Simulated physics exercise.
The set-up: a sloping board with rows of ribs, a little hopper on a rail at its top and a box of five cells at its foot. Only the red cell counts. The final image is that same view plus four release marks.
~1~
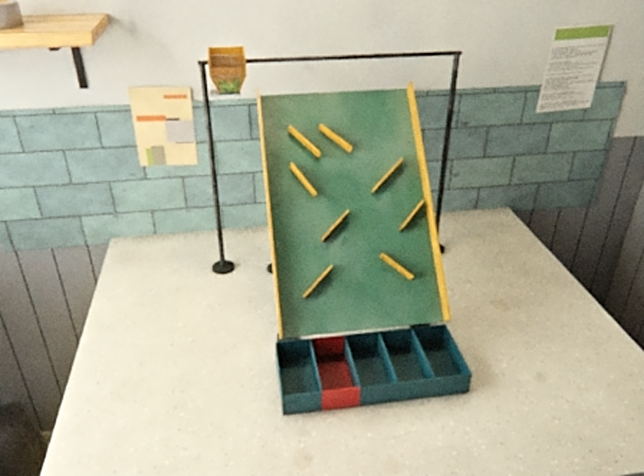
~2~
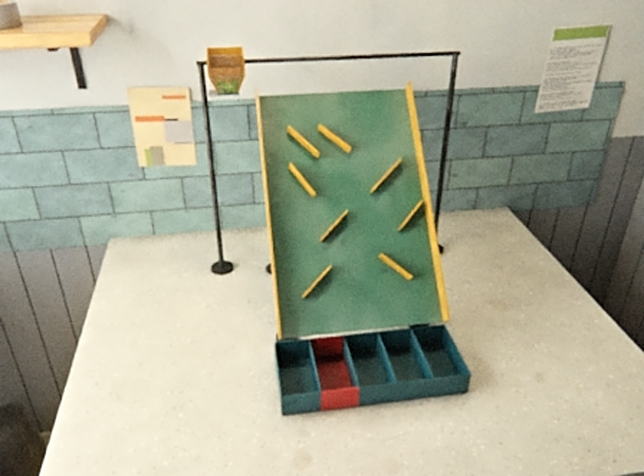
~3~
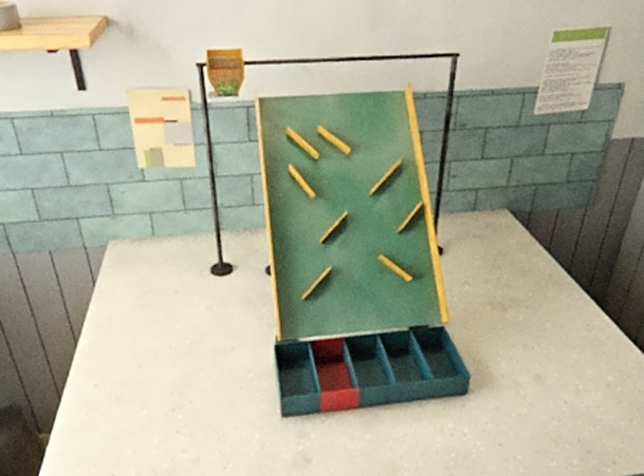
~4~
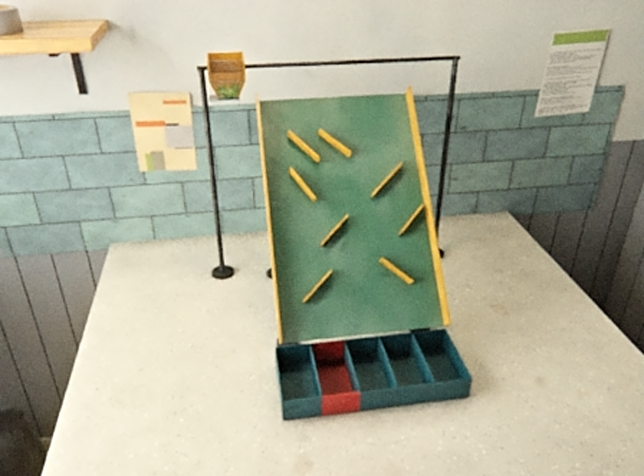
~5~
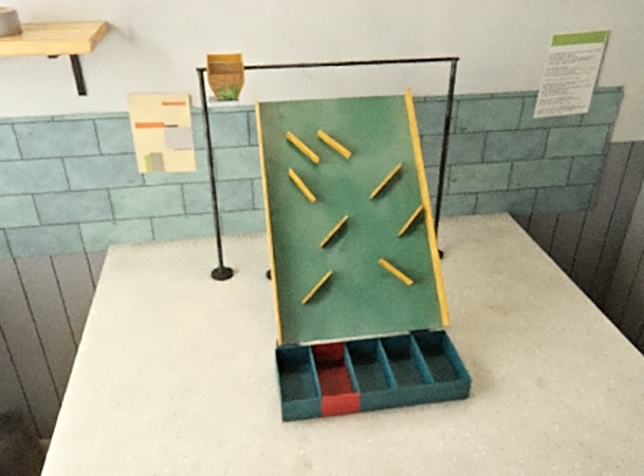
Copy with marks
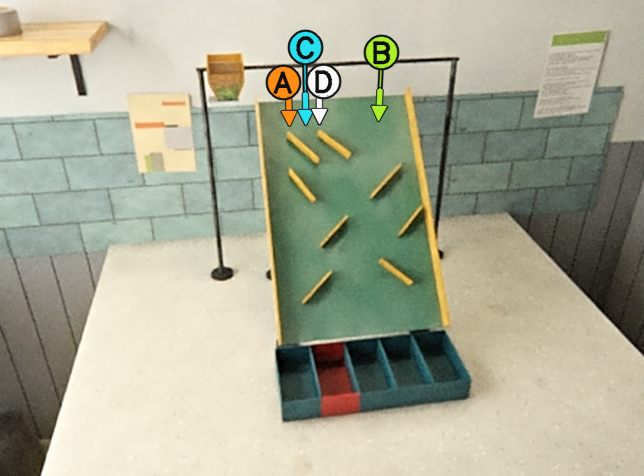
A sloping green board with yellow ribs stood on a pale table above a box of blue cells and one red one, with a small hopper on the rail behind, and nothing moved noticeably.
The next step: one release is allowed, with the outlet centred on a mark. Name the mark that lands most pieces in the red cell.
B.
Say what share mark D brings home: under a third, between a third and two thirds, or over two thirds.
It is under a third.
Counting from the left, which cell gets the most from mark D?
The third.
On the marked copy, mark A meets the board at (289, 120); mark B meets the board at (378, 115); mark C meets the board at (305, 119); mark D meets the board at (319, 118).
With A, just a few in the red cell, the larger part in other cells, about a tenth outside the box.
With B, roughly a third in the red cell, roughly half in other cells, about a tenth outside the box.
With C, just a few in the red cell, the larger part in other cells, about a tenth outside the box.
With D, about a tenth in the red cell, the larger part in other cells, about a tenth outside the box.
